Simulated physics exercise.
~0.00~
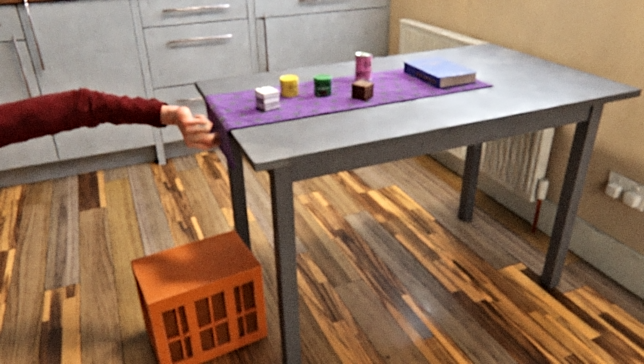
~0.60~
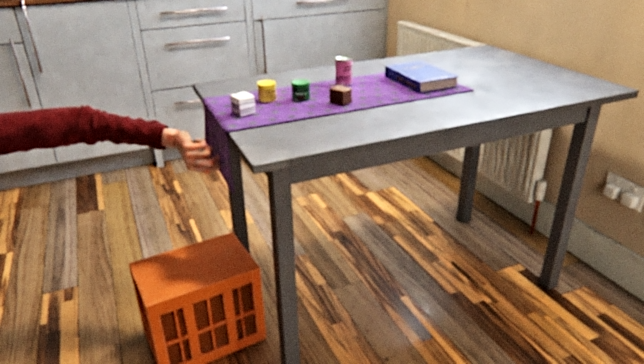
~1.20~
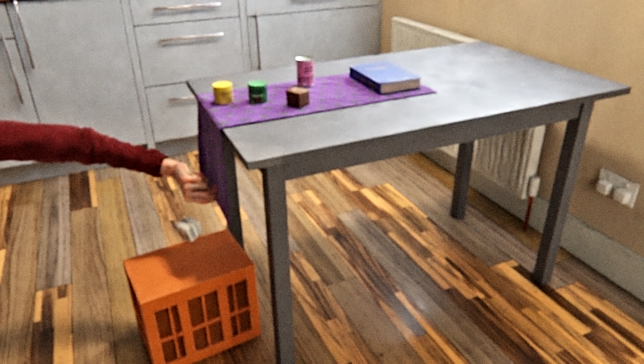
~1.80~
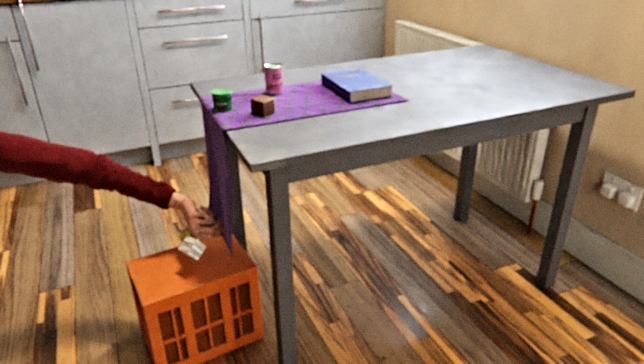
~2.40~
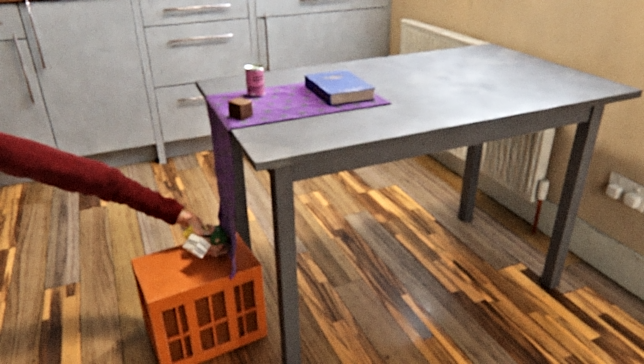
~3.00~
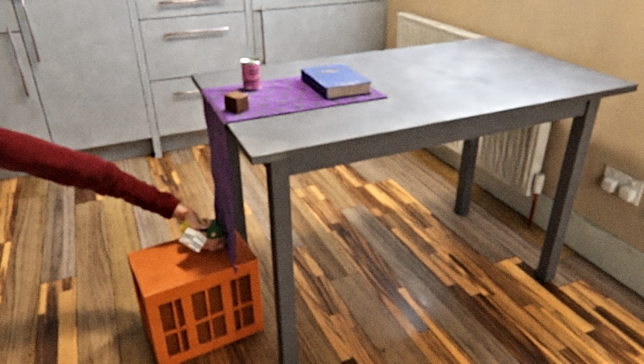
An arm in a dark red sleeve reaches in from the left, pulling the hanging end of a purple cloth on a grey table in a kitchen, seen from slightly above. On the cloth sit a white cube, yellow and green pots, a brown cube, a pink cup and a blue book, with an orange crate below. As the cloth slides left, the white cube drops off the edge, then the yellow pot, then the green one. The hem reaches the crate, where the fallen things lie, while the brown cube, cup and book remain on the table.
